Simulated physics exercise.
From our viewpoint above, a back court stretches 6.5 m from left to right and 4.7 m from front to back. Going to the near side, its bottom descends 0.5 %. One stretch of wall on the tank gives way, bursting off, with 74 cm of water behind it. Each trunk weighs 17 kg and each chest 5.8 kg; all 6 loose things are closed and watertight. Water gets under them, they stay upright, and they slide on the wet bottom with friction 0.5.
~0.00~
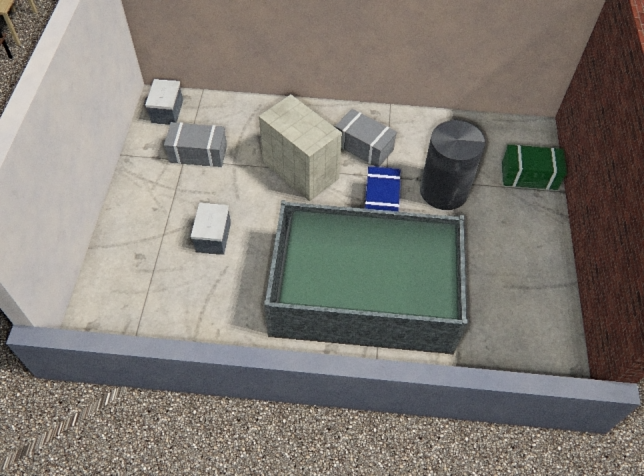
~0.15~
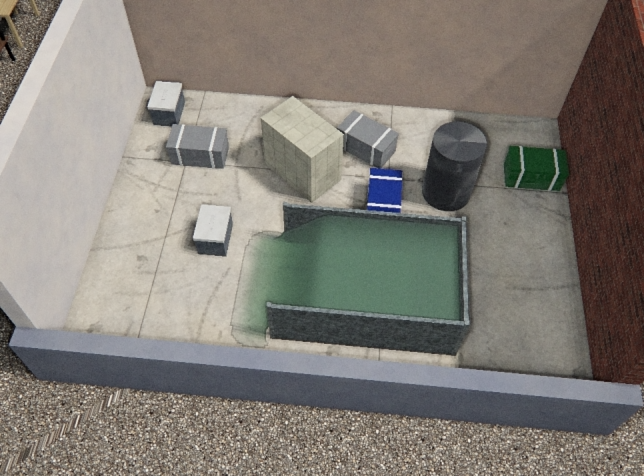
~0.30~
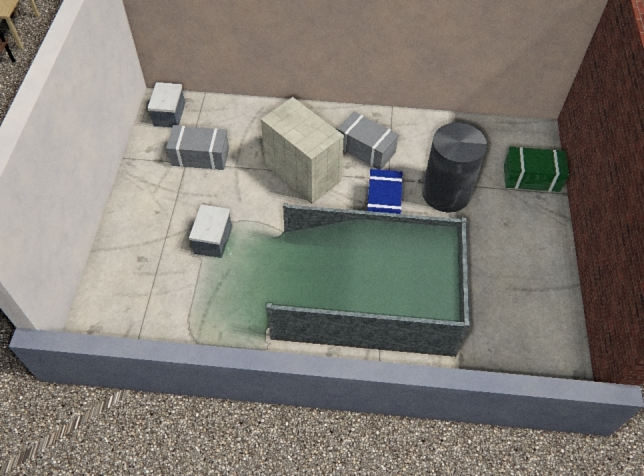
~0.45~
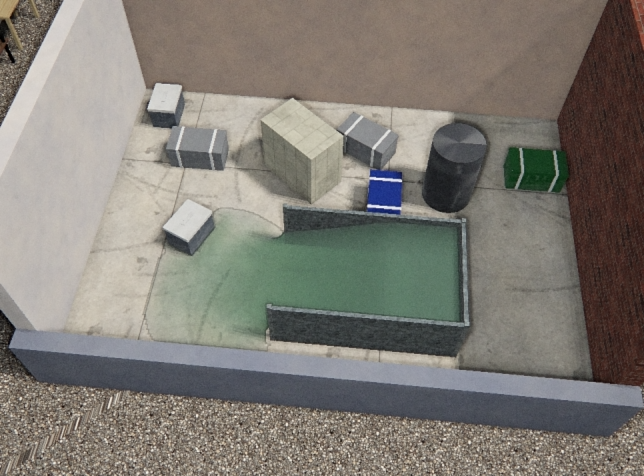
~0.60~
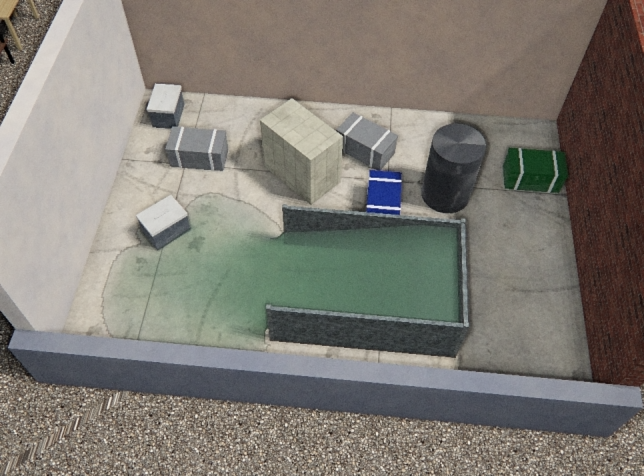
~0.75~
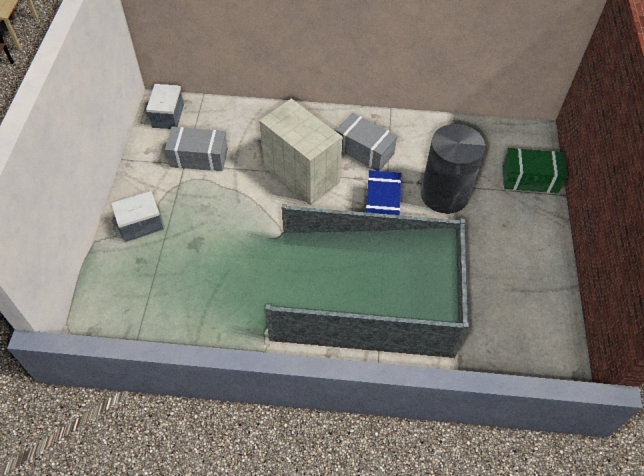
We see a walled court with boxes, trunks and a dark drum around a tank of green water; the tank's left side opens, water spreads leftward across the floor, and a small pale-topped box shifts left, turning as it goes.
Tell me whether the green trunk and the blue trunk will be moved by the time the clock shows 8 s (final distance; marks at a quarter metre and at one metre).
The green trunk ends a long way off. The blue trunk ends a short way off.
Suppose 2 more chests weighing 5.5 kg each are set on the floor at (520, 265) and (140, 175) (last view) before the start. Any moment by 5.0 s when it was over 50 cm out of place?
Respectively: Inside the limit and outside the limit.
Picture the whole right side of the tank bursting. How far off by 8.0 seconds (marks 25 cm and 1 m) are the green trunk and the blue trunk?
Under that change the green trunk would be borne far and the blue trunk would drift slightly.
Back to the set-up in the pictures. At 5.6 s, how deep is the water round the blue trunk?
Depth: About 4 cm.
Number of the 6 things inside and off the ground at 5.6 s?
The count is 3.
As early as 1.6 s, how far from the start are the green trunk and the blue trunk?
About 0 cm and 0 cm, respectively.
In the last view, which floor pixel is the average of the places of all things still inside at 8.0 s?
It sits at about (462, 206).
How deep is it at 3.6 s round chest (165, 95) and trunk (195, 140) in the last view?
Roughly 8 and 14 cm.
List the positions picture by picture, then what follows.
The green trunk at (537, 158), on the bottom; the blue trunk at (383, 190), on the bottom; water covers 3.1 m2; 0 of 6 have shifted, in the first picture.
The green trunk at (539, 160), on the bottom; the blue trunk at (385, 191) rests on the ground; water covers 3.9 m2; 0 of 6 have shifted, in the second picture.
The green trunk at (539, 160) rests on the ground; the blue trunk at (385, 192) rests on the ground; 4.9 m2 under water; 0 of 6 have shifted, in the third picture.
The green trunk at (539, 161) rests on the ground; the blue trunk at (385, 193) rests on the ground; 6.3 m2 under water; 1 of 6 have shifted, in the fourth picture.
The green trunk at (538, 162) rests on the ground; the blue trunk at (384, 194), on the bottom; water covers 7.8 m2; 1 of 6 have shifted, in the fifth picture.
The green trunk at (538, 162) rests on the ground; the blue trunk at (384, 194), on the bottom; 9.2 m2 under water; 1 of 6 have shifted, in the sixth picture.
After 1.6 s the green trunk is near (538, 162), 0.0 m from its start, aground; the blue trunk is near (384, 194), 0.0 m from its start, aground; 1 afloat.
After 3.6 s the green trunk is near (538, 162), 0.0 m from its start, aground; the blue trunk is near (384, 194), 0.0 m from its start, aground; 3 afloat.
After 5.6 s the green trunk is near (543, 172), 0.2 m from its start, aground; the blue trunk is near (386, 197), 0.1 m from its start, aground; 3 afloat.
After 8.0 s the green trunk is near (504, 273), 2.0 m from its start, afloat; the blue trunk is near (417, 209), 0.5 m from its start, aground; 5 afloat.
